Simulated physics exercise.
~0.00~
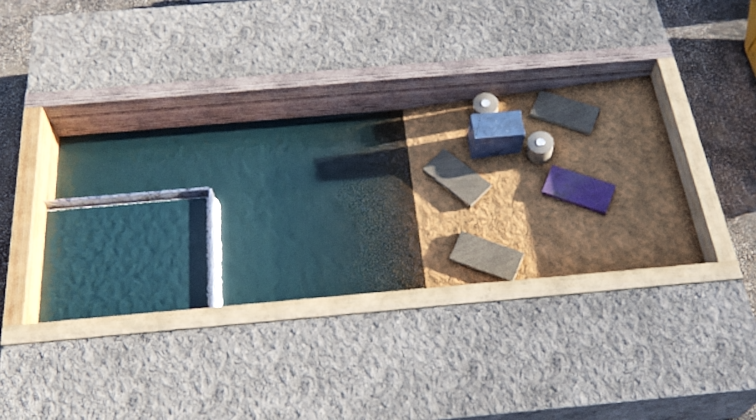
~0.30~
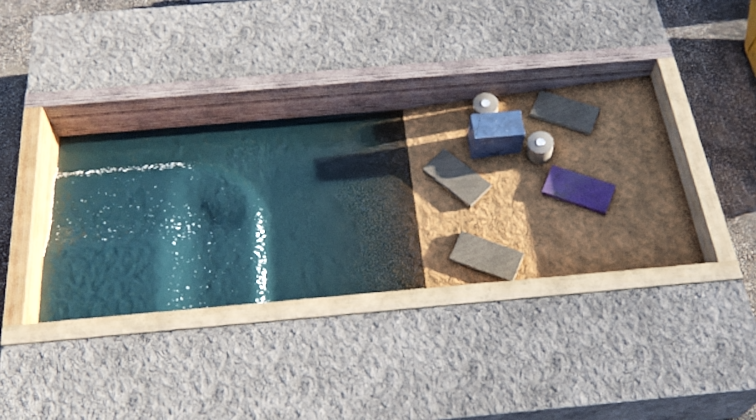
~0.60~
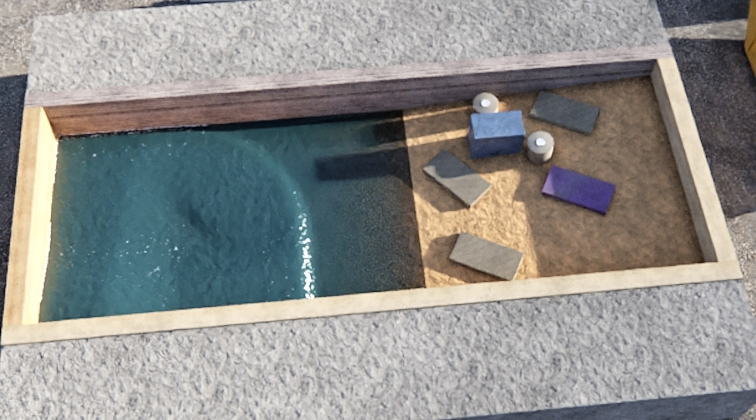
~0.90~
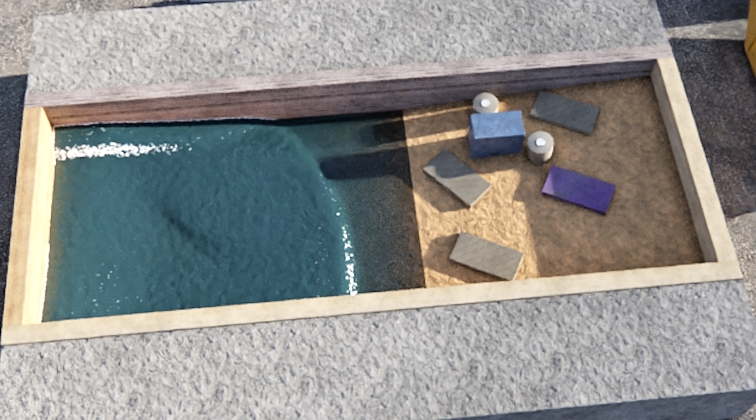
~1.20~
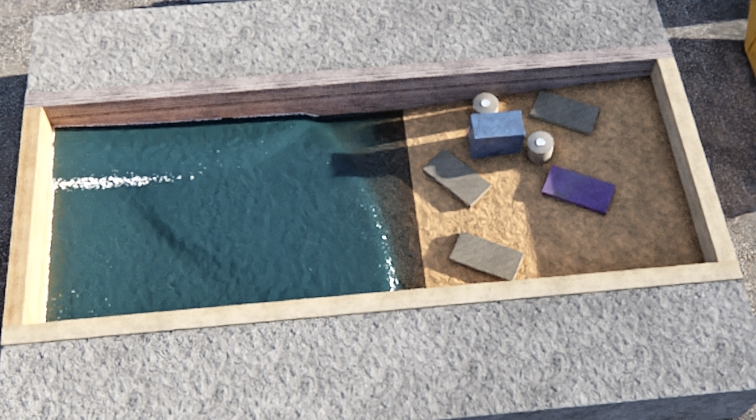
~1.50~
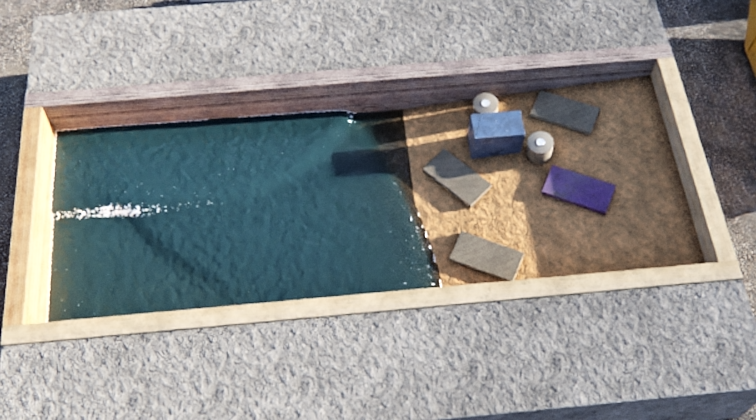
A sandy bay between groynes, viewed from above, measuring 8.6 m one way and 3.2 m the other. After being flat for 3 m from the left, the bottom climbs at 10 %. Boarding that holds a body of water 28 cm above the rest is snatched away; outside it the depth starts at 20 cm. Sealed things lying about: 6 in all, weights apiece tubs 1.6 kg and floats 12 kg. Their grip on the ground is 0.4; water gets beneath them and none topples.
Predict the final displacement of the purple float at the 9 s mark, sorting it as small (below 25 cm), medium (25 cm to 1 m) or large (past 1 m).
It is small.
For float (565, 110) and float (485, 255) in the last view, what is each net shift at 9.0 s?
0 cm, 200 cm.
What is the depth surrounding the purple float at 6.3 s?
The depth there is around 1 cm.
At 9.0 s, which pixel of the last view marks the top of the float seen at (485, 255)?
Somewhere around (330, 254), I'd say.
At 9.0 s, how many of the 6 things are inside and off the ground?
I count 4.
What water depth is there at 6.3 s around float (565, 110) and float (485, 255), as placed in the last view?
Depths: Near 1 cm, then near 6 cm.
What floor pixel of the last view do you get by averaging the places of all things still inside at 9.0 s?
Near (406, 187).
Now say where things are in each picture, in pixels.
In the first picture, the purple float at (579, 188) rests on the ground; water covers 15.7 m2; 0 of 6 have shifted.
In the second picture, the purple float at (579, 188) rests on the ground; water covers 15.7 m2; 0 of 6 have shifted.
In the third picture, the purple float at (579, 188) rests on the ground; water covers 15.7 m2; 0 of 6 have shifted.
In the fourth picture, the purple float at (579, 188), on the bottom; 15.7 m2 under water; 0 of 6 have shifted.
In the fifth picture, the purple float at (579, 188) rests on the ground; 15.7 m2 under water; 0 of 6 have shifted.
In the sixth picture, the purple float at (579, 188) rests on the ground; 15.9 m2 under water; 0 of 6 have shifted.
After 2.1 s the purple float is near (579, 188), 0.0 m from its start, aground; 0 afloat.
After 4.0 s the purple float is near (579, 188), 0.0 m from its start, aground; 2 afloat.
After 6.3 s the purple float is near (579, 188), 0.0 m from its start, aground; 3 afloat.
After 9.0 s the purple float is near (579, 188), 0.0 m from its start, aground; 4 afloat.
